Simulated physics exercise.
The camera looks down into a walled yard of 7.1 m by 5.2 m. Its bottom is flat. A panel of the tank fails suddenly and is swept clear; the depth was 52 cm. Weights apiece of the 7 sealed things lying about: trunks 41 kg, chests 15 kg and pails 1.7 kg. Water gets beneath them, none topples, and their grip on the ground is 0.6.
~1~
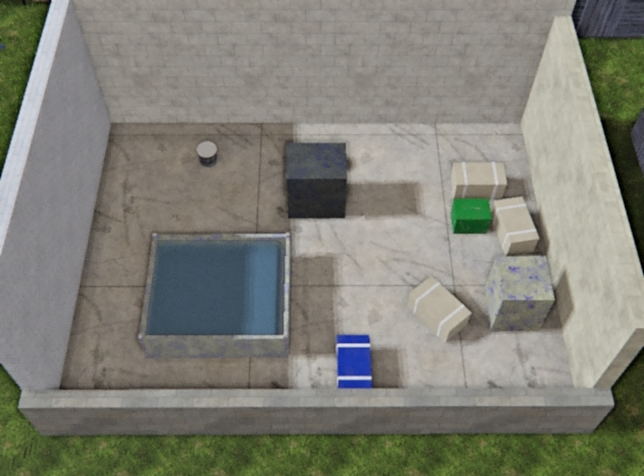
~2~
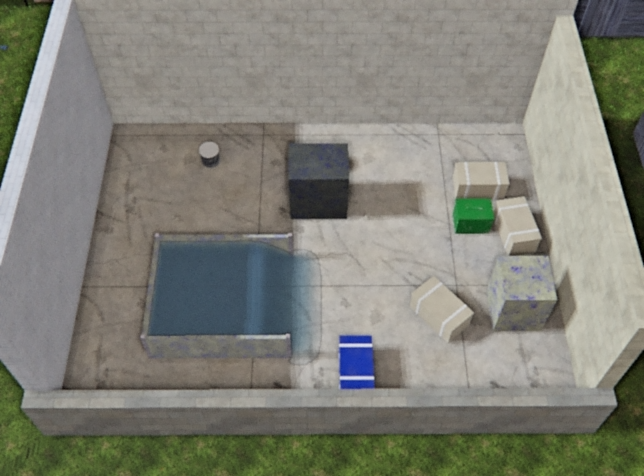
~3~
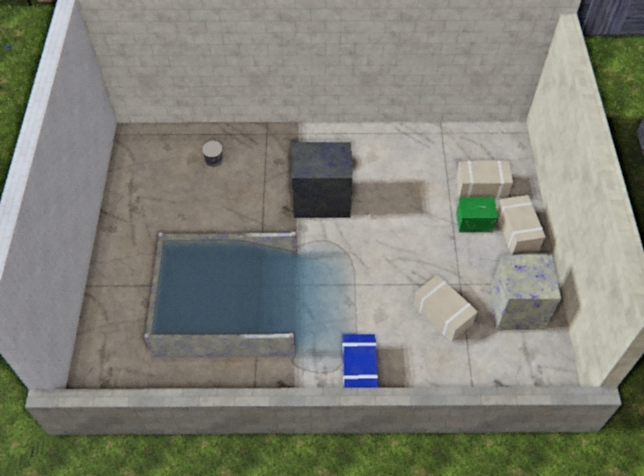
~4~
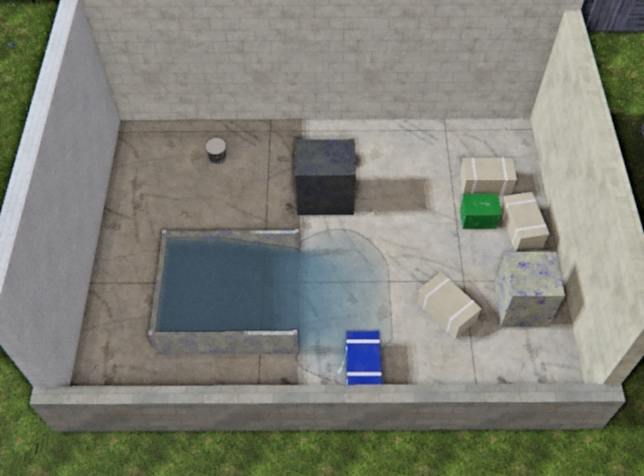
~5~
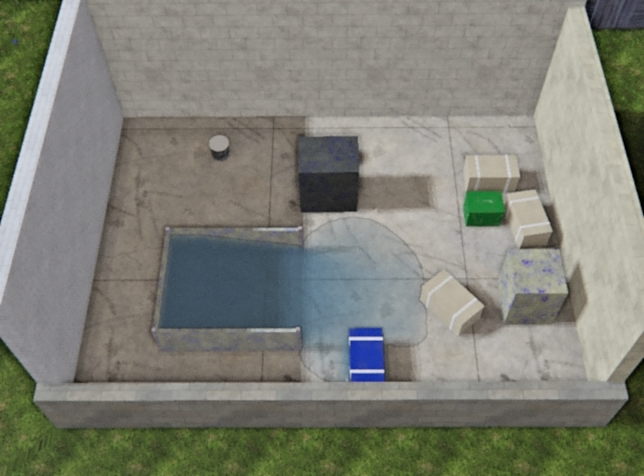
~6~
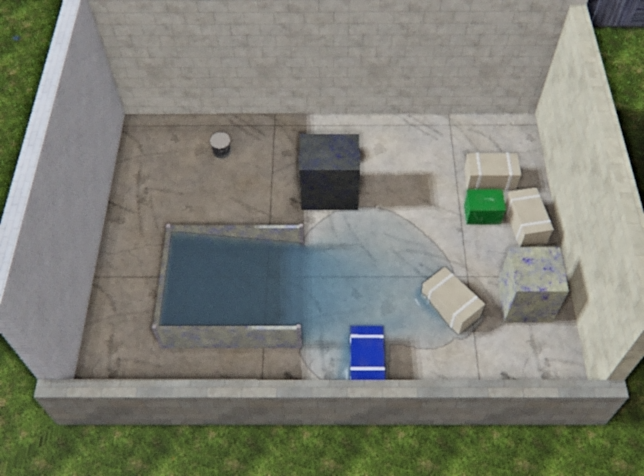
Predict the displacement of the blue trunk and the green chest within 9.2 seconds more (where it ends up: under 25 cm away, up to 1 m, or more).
The blue trunk gets carried off; the green chest travels far.
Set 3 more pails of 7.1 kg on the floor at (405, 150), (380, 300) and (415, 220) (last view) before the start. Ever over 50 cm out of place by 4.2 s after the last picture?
In turn: Under, over, more.
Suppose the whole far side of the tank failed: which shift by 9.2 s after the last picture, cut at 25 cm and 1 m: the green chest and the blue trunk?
In that case the green chest stays put, the blue trunk stays put.
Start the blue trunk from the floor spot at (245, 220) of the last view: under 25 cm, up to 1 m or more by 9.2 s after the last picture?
It stays put.
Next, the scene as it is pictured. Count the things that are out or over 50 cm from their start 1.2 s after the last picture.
By then 2.
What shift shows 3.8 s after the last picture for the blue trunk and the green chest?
About 250 and 150 cm.
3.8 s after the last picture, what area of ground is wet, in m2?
About 24 m2.
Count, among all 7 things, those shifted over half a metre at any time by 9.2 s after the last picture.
That makes 7.
Then, 1.2 s after the last picture the blue trunk is near (445, 362), 1.1 m from its start, aground; the green chest is near (492, 187), 0.2 m from its start, afloat; 1 afloat.
Then, 3.8 s after the last picture the blue trunk is near (559, 355), 2.6 m from its start, afloat; the green chest is near (529, 132), 1.6 m from its start, afloat; 5 afloat.
Then, 6.2 s after the last picture the blue trunk is near (538, 346), 2.3 m from its start, aground; the green chest is near (511, 112), 1.9 m from its start, afloat; 2 afloat.
Then, 9.2 s after the last picture the blue trunk is near (538, 346), 2.3 m from its start, aground; the green chest is near (489, 120), 1.6 m from its start, aground; 2 afloat.
